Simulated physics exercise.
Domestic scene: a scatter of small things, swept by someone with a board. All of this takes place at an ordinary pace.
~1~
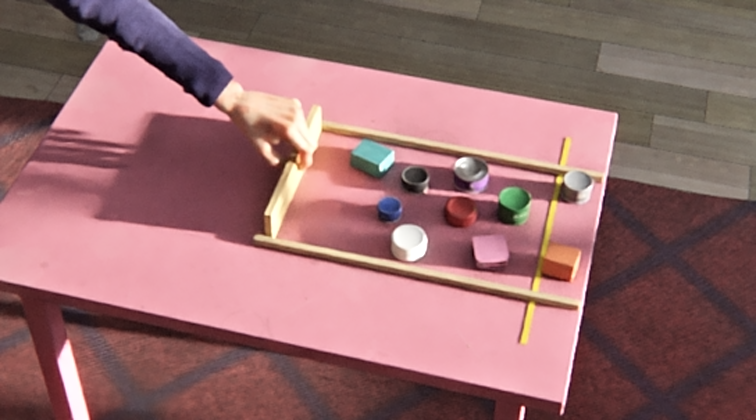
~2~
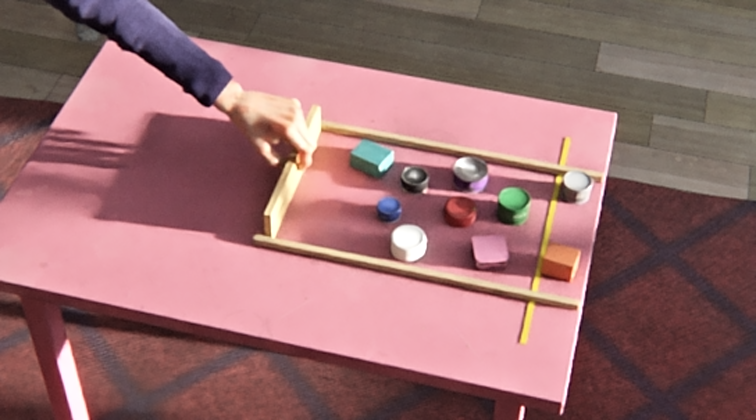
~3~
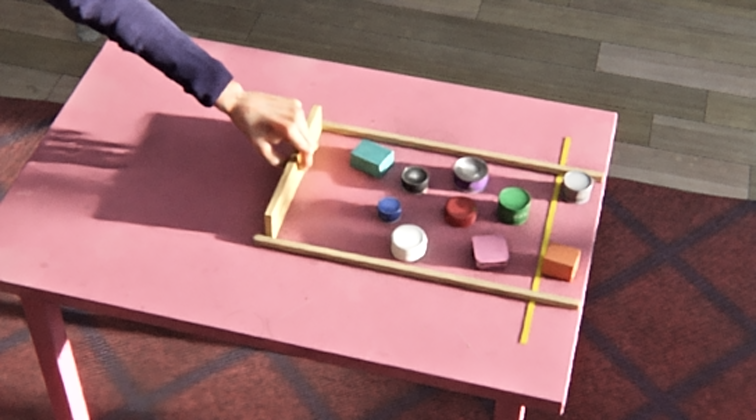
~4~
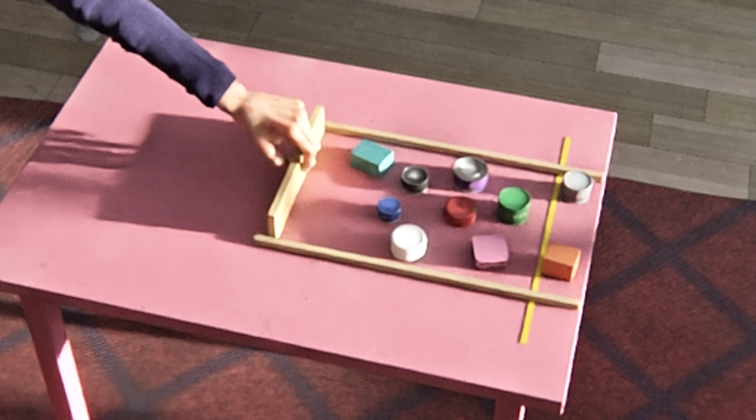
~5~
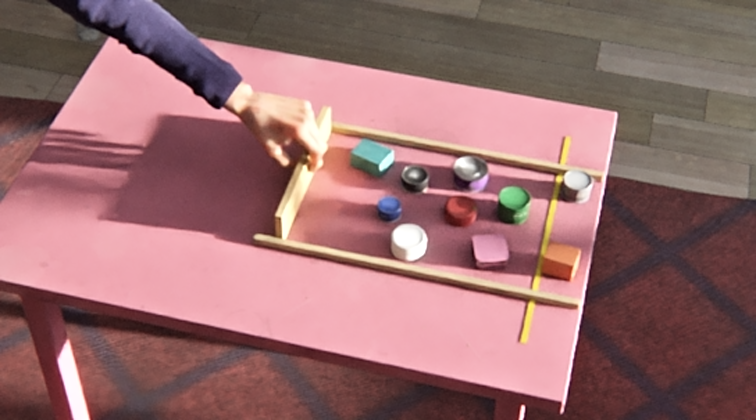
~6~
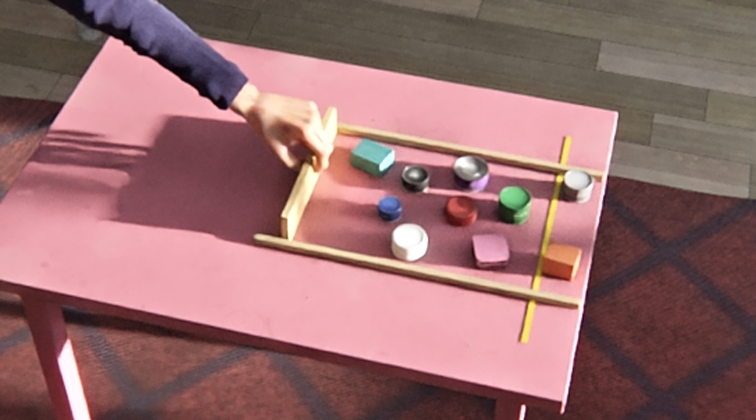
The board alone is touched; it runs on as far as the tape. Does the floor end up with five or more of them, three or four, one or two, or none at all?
The floor ends up with three or four.
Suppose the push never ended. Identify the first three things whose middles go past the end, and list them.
Grey pot, orange block, purple tin.
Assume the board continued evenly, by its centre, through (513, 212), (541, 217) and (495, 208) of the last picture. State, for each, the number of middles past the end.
Past the end: 1, 3 and 0.
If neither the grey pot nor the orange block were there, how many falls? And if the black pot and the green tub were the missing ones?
First 1, second 3.
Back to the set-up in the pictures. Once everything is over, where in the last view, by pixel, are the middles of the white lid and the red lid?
White lid at about (555, 276), red lid at about (563, 234).
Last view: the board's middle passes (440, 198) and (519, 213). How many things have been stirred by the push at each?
The count is 6 at the first point and 10 at the second.
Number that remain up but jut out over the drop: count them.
My count gives 2.
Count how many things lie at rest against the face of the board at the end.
That would be 5 of them.
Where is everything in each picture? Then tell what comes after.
In the first picture, grey pot (577, 187); orange block (561, 262); green tub (514, 207); board (294, 170); tape (548, 233).
In the second picture, orange block (561, 262); red lid (460, 212).
In the third picture, green tub (514, 206); pink case (490, 253).
In the fourth picture, grey pot (577, 187); white lid (408, 243).
In the fifth picture, orange block (561, 261); purple tin (471, 175).
In the sixth picture, grey pot (577, 187); orange block (561, 261); green tub (514, 205); board (310, 172); tape (548, 232).
Soon after, none off yet; grey pot at rest near (577, 187); orange block at rest near (561, 261); green tub at rest near (514, 205).
After that, none off yet; grey pot at rest near (577, 187); orange block at rest near (561, 261); green tub moving near (521, 206).
In the end, the number that fall off is three or four; gone, purple tin, orange block and grey pot.
